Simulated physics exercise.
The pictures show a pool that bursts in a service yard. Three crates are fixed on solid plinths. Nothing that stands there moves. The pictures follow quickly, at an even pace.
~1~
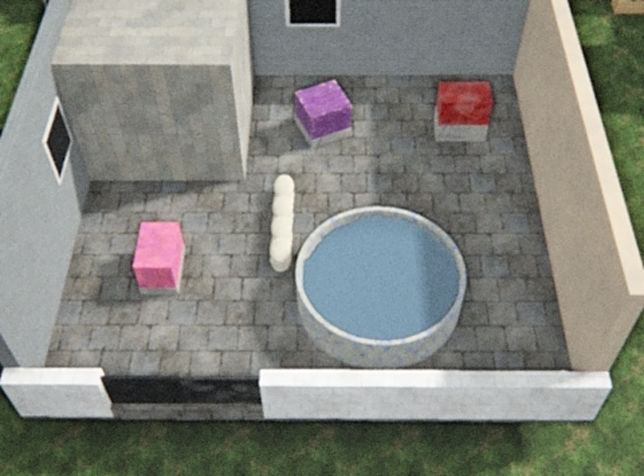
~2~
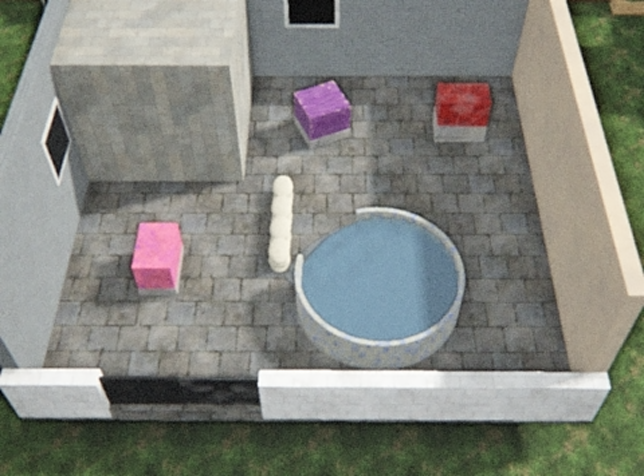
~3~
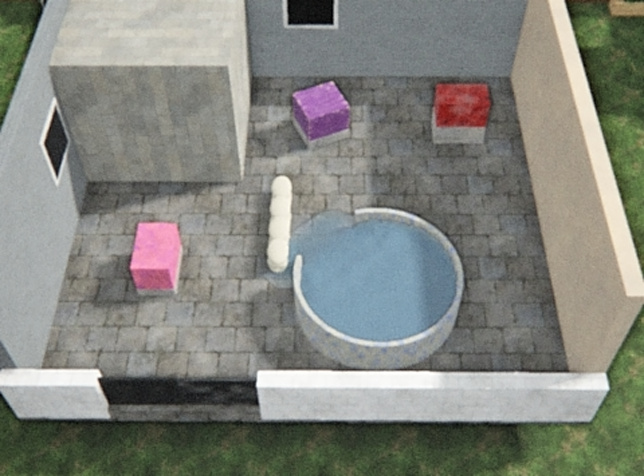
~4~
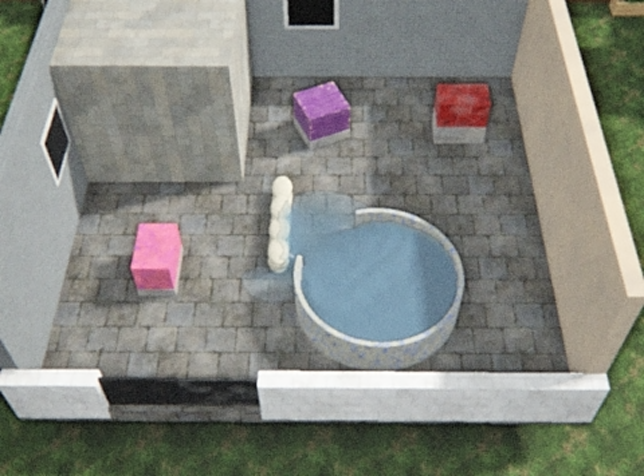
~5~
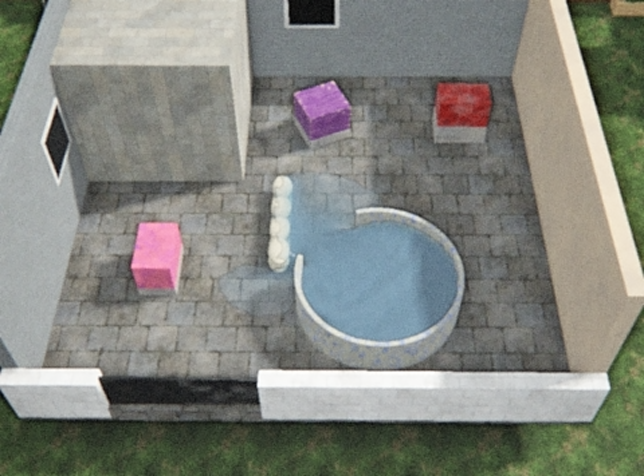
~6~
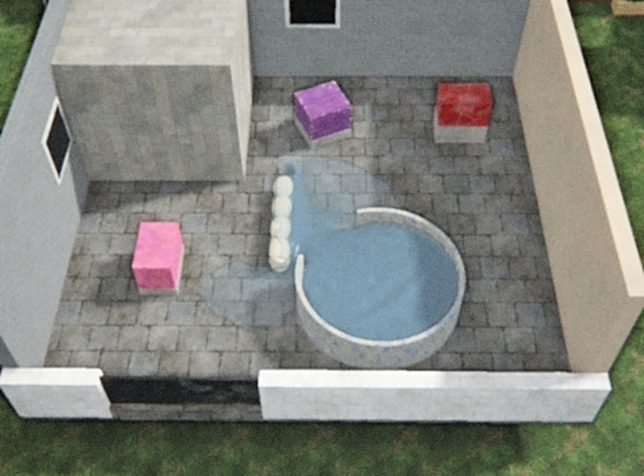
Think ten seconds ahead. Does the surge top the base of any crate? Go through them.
The pink crate escapes dry; the purple crate is wetted; the red crate escapes dry.
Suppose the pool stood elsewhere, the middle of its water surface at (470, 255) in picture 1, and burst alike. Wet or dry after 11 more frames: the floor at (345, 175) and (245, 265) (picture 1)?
In turn: Awash, clear.
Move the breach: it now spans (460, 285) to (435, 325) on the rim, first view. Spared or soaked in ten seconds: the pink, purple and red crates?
In short: Pink stays dry; purple stays dry; red is safe.
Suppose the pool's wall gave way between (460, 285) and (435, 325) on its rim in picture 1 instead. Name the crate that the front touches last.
Last comes the one in pink.
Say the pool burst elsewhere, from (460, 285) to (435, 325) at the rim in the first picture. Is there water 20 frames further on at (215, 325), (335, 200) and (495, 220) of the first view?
One after the other: Free of water, not flooded, wet.
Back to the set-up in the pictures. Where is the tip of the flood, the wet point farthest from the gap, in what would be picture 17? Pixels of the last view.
At about (457, 85).
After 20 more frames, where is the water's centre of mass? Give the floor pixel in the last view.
At about (354, 218).
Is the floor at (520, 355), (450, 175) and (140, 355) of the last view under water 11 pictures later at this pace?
In turn: Clear, not flooded, wet.
A moment on, water covers 20 % of the floor; the pink crate water round its plinth, the purple crate water round its plinth, the red crate not reached.
Next, water covers 45 % of the floor; the pink crate water round its plinth, the purple crate water round its plinth, the red crate water round its plinth.
Then, water covers 55 % of the floor; the pink crate water round its plinth, the purple crate water round its plinth, the red crate water round its plinth.
Later, water covers 80 % of the floor; the pink crate water round its plinth, the purple crate water round its plinth, the red crate water round its plinth.
In the end, water covers 100 % of the floor; the pink crate stayed above the water, the purple crate was topped, the red crate stayed above the water.
